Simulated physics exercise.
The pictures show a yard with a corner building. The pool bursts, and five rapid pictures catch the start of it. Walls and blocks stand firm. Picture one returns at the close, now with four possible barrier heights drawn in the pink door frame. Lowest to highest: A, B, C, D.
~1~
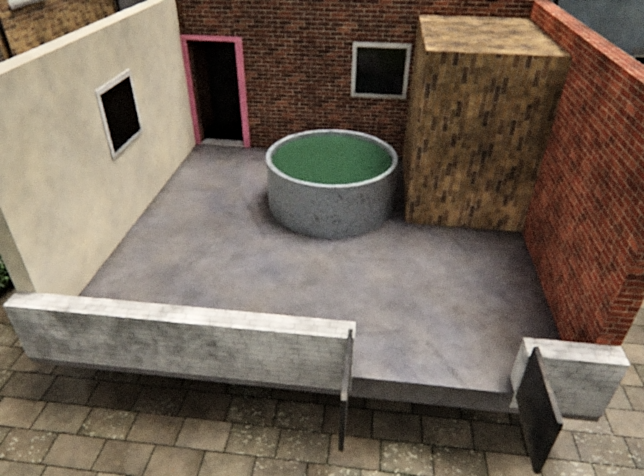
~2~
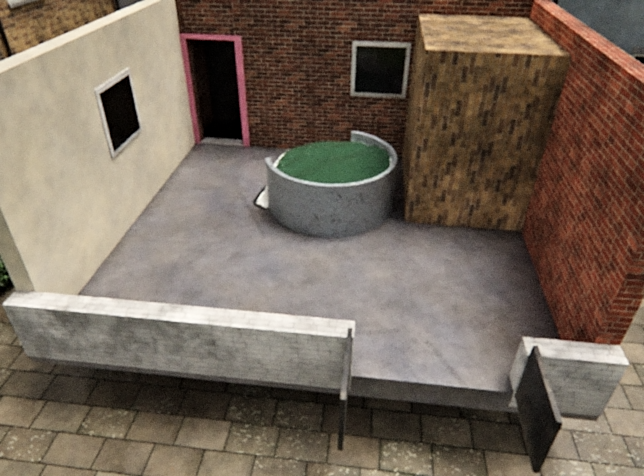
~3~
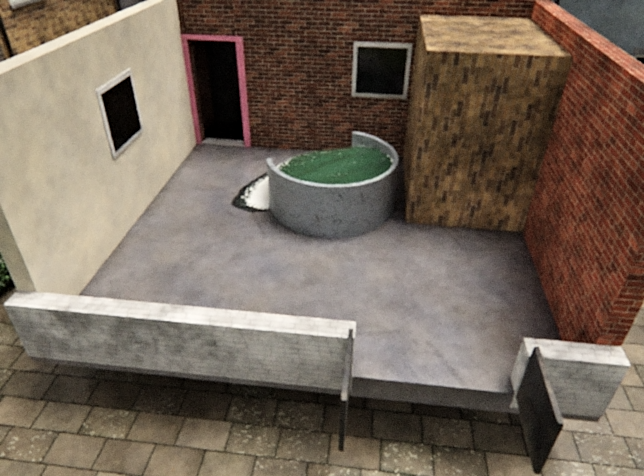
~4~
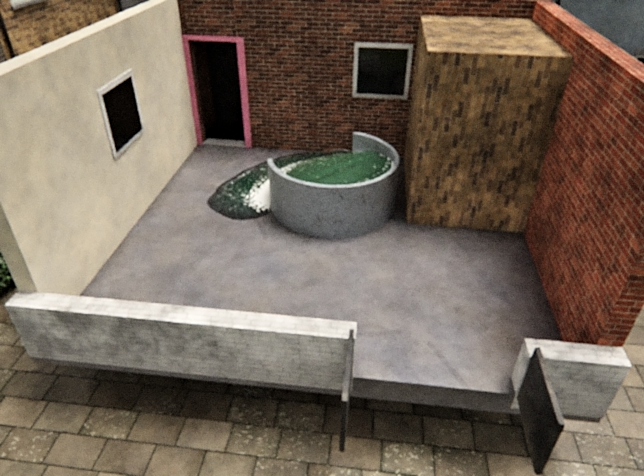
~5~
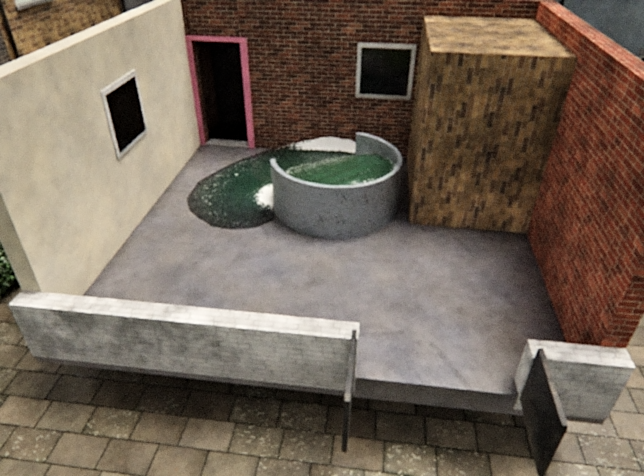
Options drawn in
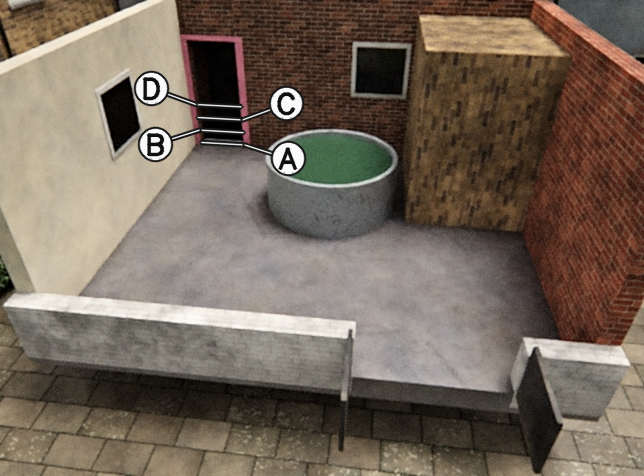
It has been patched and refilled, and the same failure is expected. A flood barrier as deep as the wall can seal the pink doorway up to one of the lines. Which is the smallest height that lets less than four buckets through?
Choose C.
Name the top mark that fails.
Here it is mark B.
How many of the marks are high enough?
Two of the four.
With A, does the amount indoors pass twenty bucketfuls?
Yes, it does.
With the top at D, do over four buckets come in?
No, not at all.
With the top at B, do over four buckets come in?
Yes, that goes wrong.
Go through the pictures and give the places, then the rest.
Water in the pool at rest, its middle at (332, 160); foot of the pink doorway at (223, 145); open gate at (439, 326), in the first frame.
In the second frame, 2 % of the ground under water, visible out to (262, 197).
In the third frame, 7 % of the ground under water, visible out to (241, 199).
In the fourth frame, 13 % of the ground under water, visible out to (214, 204).
In the fifth frame, 21 % of the ground under water, visible out to (195, 205).
In white, A at (222, 143); B at (221, 131); C at (220, 118); D at (218, 105); from the bottom up A, B, C, D.
If A is chosen, dozens of bucketfuls pour in.
If B is chosen, about 9 bucketfuls get in.
If C is chosen, a bucket or two gets in.
If D is chosen, nothing gets over.
